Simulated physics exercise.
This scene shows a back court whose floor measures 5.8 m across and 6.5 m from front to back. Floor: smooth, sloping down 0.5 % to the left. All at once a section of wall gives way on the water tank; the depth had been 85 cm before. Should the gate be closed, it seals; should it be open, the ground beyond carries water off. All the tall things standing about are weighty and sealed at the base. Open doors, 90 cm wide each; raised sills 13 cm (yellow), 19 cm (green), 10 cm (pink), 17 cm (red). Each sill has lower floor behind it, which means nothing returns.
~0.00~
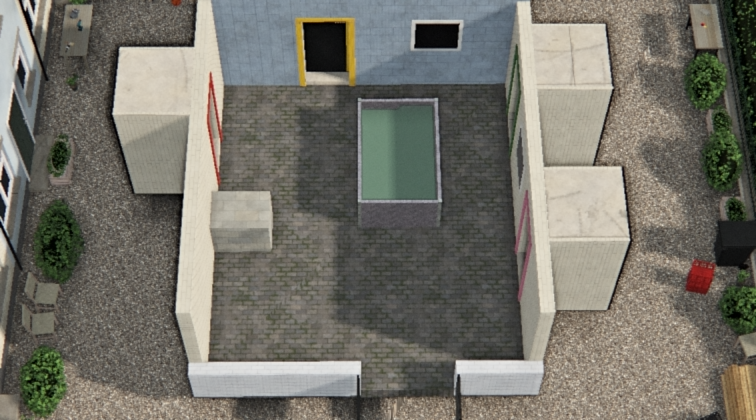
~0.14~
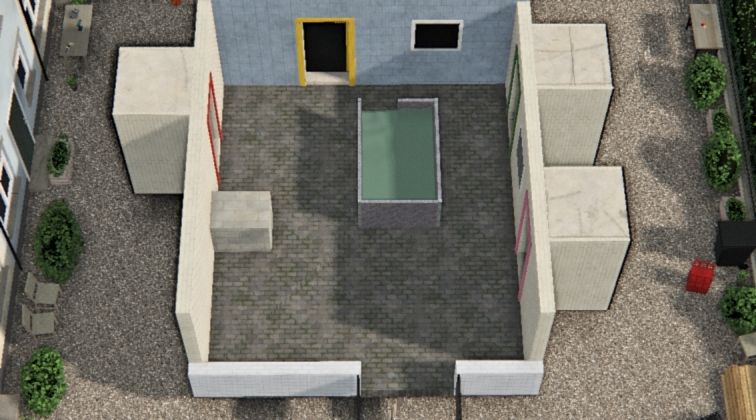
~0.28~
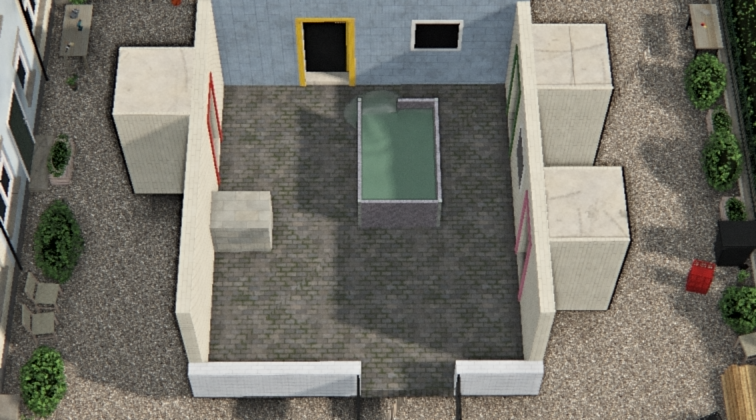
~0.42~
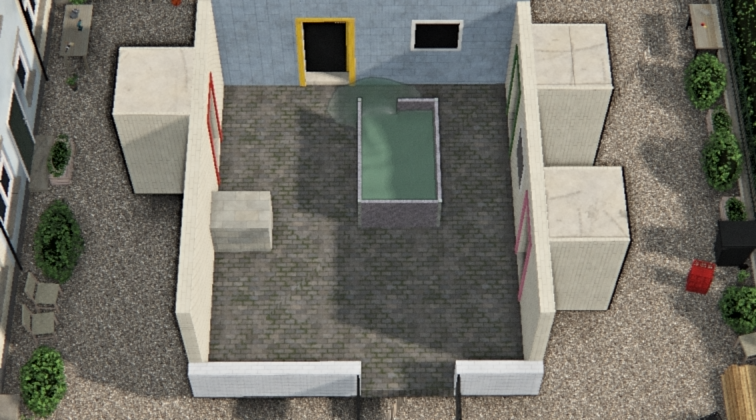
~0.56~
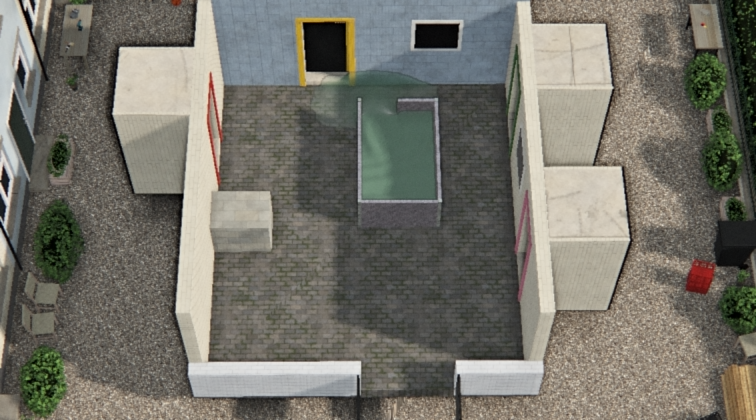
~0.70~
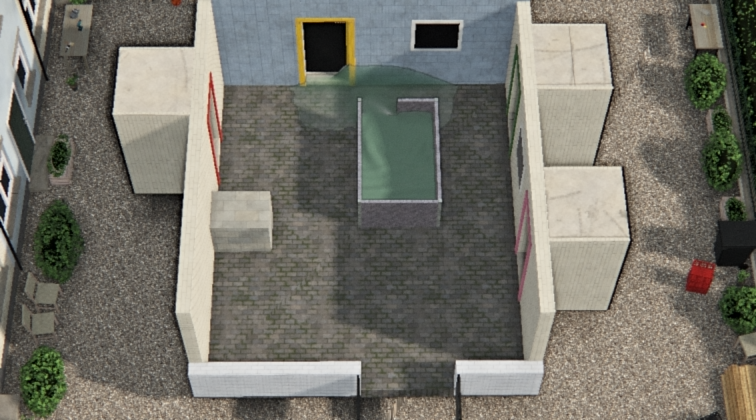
A paved courtyard with pale walls held a still, rectangular tank of green water until part of its far side opened, and water poured out, spreading across the paving along the blue back wall.
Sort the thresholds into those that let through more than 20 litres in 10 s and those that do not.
Sorted: Yellow door lets more through; green door does not; pink door does not; red door does not.
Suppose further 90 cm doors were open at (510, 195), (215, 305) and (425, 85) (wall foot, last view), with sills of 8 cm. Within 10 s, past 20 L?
Result in order - not enough, not enough, more than that.
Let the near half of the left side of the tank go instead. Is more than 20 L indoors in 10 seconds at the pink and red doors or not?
Checking each door against the limit: Pink does not exceed it, red tops it.
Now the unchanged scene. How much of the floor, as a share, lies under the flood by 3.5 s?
Close to 50 in a hundred.
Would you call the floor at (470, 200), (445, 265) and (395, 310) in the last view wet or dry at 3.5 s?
In that order: Under water, under water, dry.
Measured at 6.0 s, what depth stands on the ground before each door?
Centimetres: Yellow 15 / green 10 / pink 3 / red 11.
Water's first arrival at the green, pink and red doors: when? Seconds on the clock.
Green: 1.4 s; pink: 2.8 s; red: 1.8 s.
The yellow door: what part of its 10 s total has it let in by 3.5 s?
Some 80 per cent by then.
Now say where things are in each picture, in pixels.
The water tank at (399, 152) is whole and still, 85 cm deep, in the first picture.
The front is at (356, 126), 0.5 m from the gap on the water tank's far side; 0.2 m2 of floor is under water; 85 cm left at the back of the water tank, in the second picture.
Water pours out on the water tank's far side and has run 0.9 m, to (388, 94); typically 10 cm deep outside, 85 cm at the water tank's back, in the third picture.
The front is at (344, 87), 1.2 m from the gap on the water tank's far side; 1.6 m2 of floor is under water; 85 cm left at the back of the water tank, in the fourth picture.
Water pours out on the water tank's far side and has run 1.6 m, to (318, 87); typically 8 cm deep outside, 81 cm at the water tank's back, in the fifth picture.
The front is at (292, 87), 2.1 m from the gap on the water tank's far side; 2.6 m2 of floor is under water; 72 cm left at the back of the water tank, in the sixth picture.
After 1.4 s water covers 15 % of the floor and is deepest (56 cm) near (373, 94); yellow door 29 cm at the sill, 40 L in, green door not reached, pink door not reached, red door not reached.
After 2.2 s water covers 30 % of the floor and is deepest (44 cm) near (373, 94); yellow door 24 cm at the sill, 94 L in, green door 23 cm at the sill, 2 L in, pink door not reached, red door 13 cm at the sill, 0 L in.
After 3.5 s water covers 50 % of the floor and is deepest (34 cm) near (373, 87); yellow door 19 cm at the sill, 132 L in, green door 17 cm at the sill, 8 L in, pink door 4 cm at the sill, 0 L in, red door 14 cm at the sill, 0 L in.
After 6.0 s water covers 80 % of the floor and is deepest (22 cm) near (364, 87); yellow door 15 cm at the sill, 154 L in, green door 10 cm at the sill, 8 L in, pink door 3 cm at the sill, 0 L in, red door 11 cm at the sill, 1 L in.
After 10.0 s water covers 90 % of the floor and is deepest (14 cm) near (218, 208); yellow door 10 cm at the sill, 162 L in, green door 7 cm at the sill, 8 L in, pink door 4 cm at the sill, 0 L in, red door 10 cm at the sill, 1 L in.
